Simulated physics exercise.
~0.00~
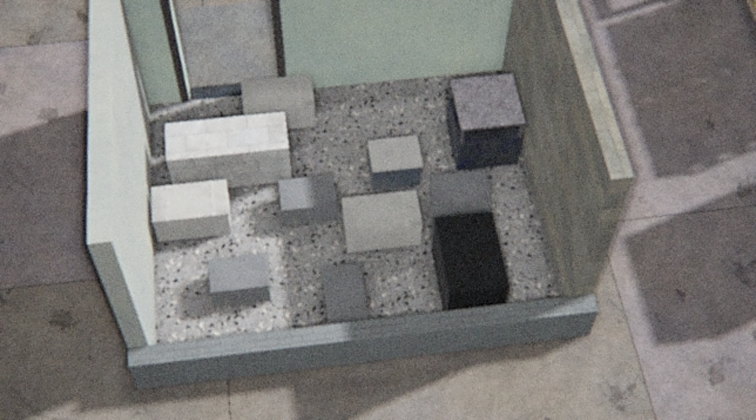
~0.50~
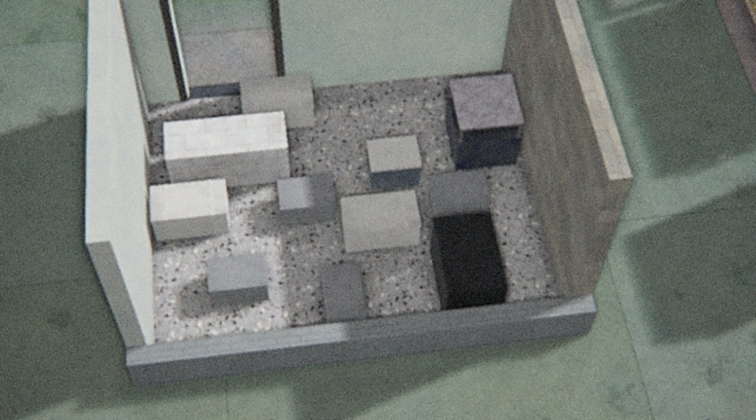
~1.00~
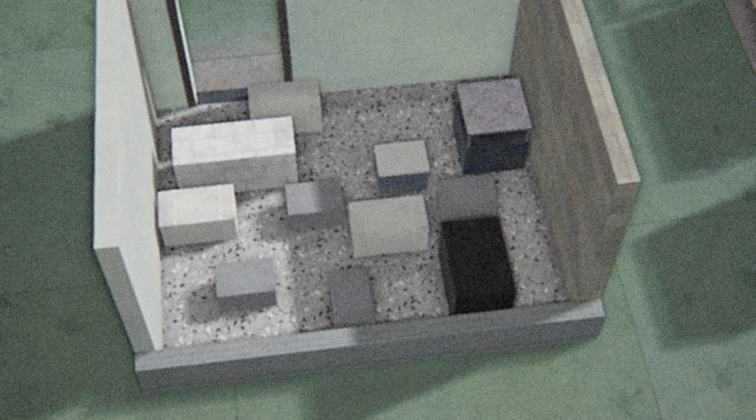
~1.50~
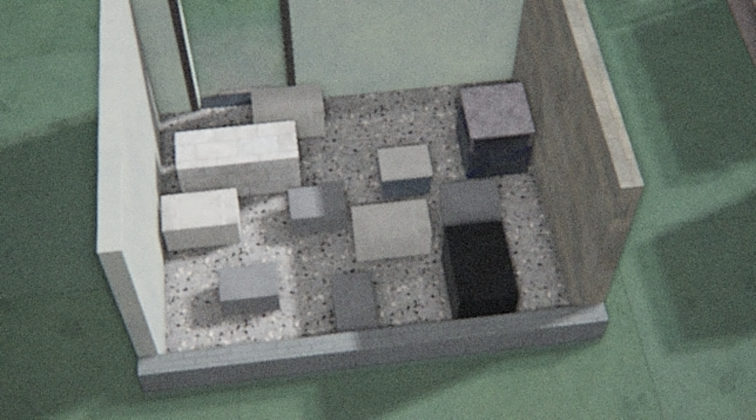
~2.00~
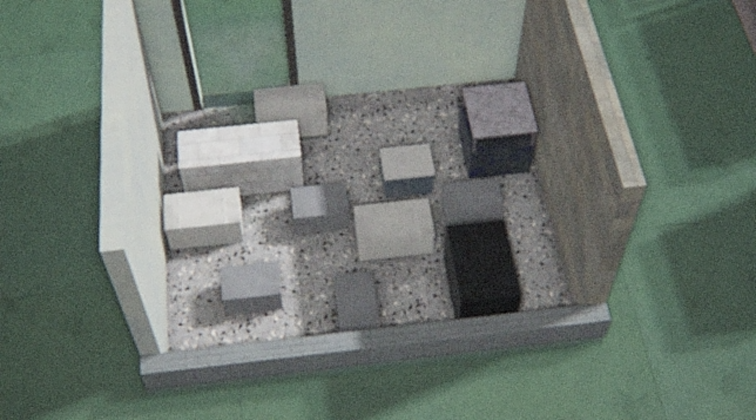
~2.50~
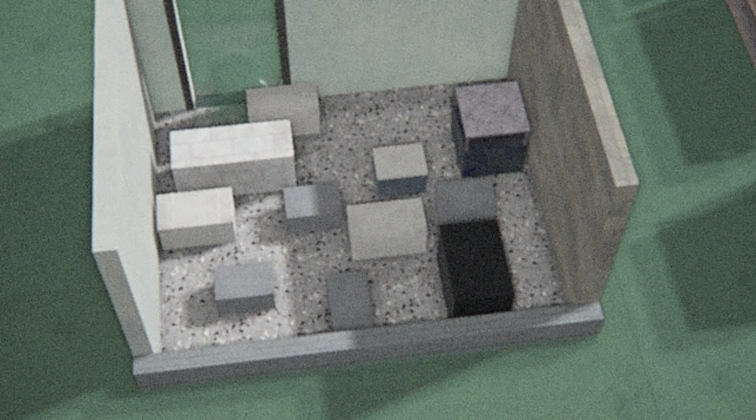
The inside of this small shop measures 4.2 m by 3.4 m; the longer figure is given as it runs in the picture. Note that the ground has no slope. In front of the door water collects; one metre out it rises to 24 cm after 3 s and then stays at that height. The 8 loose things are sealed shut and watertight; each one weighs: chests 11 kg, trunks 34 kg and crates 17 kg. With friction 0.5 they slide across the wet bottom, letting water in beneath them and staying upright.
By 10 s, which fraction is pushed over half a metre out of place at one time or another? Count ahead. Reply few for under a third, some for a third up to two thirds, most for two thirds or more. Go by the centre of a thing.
Some.
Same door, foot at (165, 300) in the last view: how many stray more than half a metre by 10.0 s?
You'd get 6 in that case.
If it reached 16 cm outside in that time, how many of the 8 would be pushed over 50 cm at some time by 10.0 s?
Result: 2.
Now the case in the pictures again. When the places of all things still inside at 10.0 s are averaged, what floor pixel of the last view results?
Near (367, 236).
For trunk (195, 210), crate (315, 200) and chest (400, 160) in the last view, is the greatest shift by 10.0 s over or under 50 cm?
Within, within, beyond.
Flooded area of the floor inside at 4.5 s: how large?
Wet area: Approx. 5.5 m2.
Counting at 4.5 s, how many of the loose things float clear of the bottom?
Total: 0.
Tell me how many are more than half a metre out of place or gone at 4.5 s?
The number by then is 1.
After 3.5 s 0 of 8 are over 50 cm from their spots; 0 afloat.
After 4.5 s 1 of 8 are over 50 cm from their spots; 0 afloat.
After 7.0 s 1 of 8 are over 50 cm from their spots; 2 afloat.
After 10.0 s 3 of 8 are over 50 cm from their spots, and 3 have been at some point; 3 afloat.
